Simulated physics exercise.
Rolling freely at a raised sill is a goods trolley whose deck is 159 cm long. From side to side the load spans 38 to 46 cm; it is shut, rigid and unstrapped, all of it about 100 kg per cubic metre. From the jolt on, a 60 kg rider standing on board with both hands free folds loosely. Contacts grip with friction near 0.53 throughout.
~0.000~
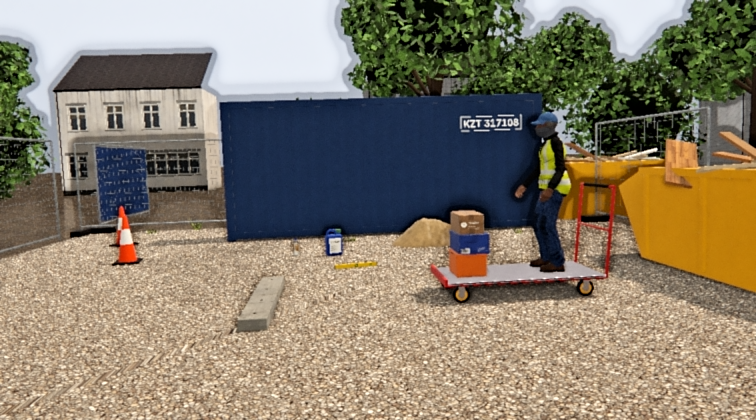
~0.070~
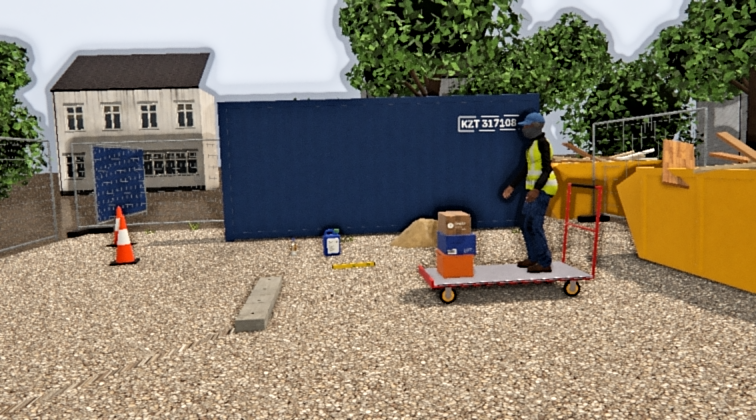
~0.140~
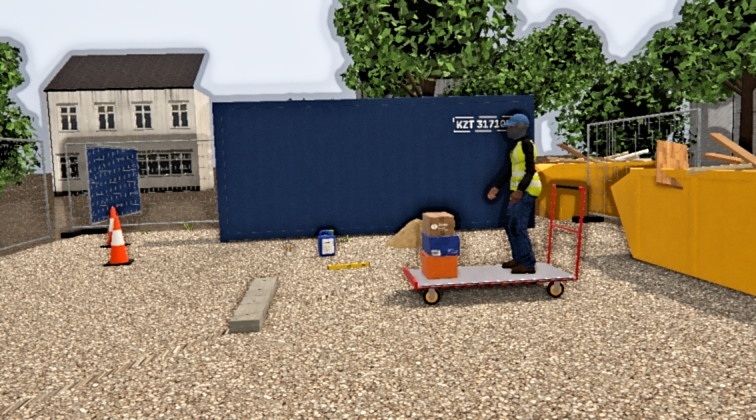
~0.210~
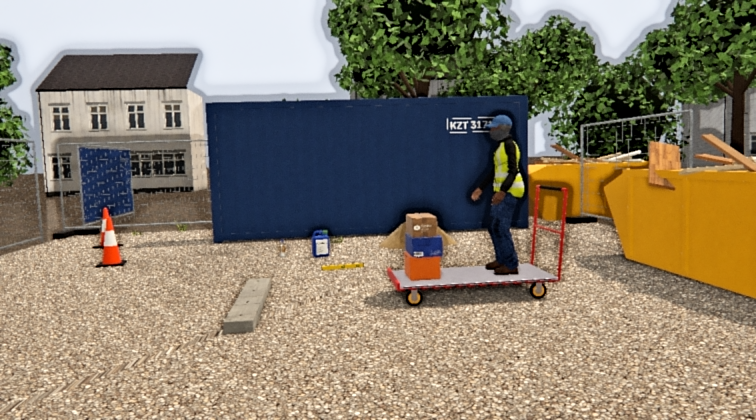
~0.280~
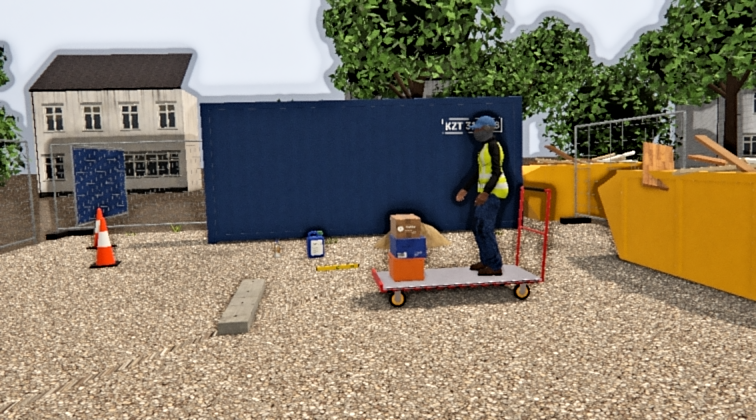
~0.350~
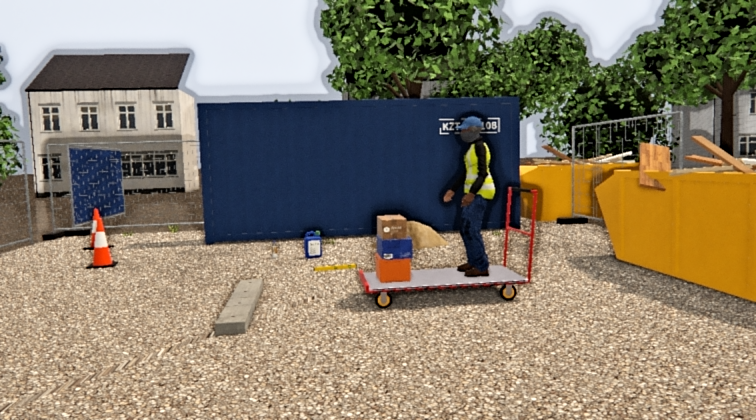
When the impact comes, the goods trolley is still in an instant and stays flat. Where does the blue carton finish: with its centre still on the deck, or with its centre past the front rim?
The blue carton finishes past the front rim.
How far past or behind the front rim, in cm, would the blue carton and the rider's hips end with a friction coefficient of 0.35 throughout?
In that case the blue load finishes 50 cm past the rim, with the hips 80 cm behind.
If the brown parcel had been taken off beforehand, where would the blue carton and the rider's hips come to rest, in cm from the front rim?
In that case blue would overshoot the front rim by 40 cm while the hips stay 90 cm short of it.
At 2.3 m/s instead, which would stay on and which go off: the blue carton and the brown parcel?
In that case blue off, brown off.
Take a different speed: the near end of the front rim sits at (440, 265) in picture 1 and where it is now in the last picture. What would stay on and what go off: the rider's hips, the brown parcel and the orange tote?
Result: Hips safe; brown gone; orange safe.
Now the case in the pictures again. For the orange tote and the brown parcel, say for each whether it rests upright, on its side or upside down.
The orange one ends right way up and the brown one wrong way up.
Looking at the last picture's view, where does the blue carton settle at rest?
Roughly at (204, 295).
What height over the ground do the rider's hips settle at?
They finish some 35 cm off the ground.
The wheels strike at 1.08 s.
After 1.63 s the blue carton is 3 cm behind the rim, tilted 40°, near (247, 251) in the last picture's view.
After 2.08 s the blue carton is 43 cm past the rim, tilted 95°, near (202, 295) in the last picture's view.
At rest, 4.8 s, past the rim, brown parcel and blue carton; behind it, orange tote and the rider's hips.
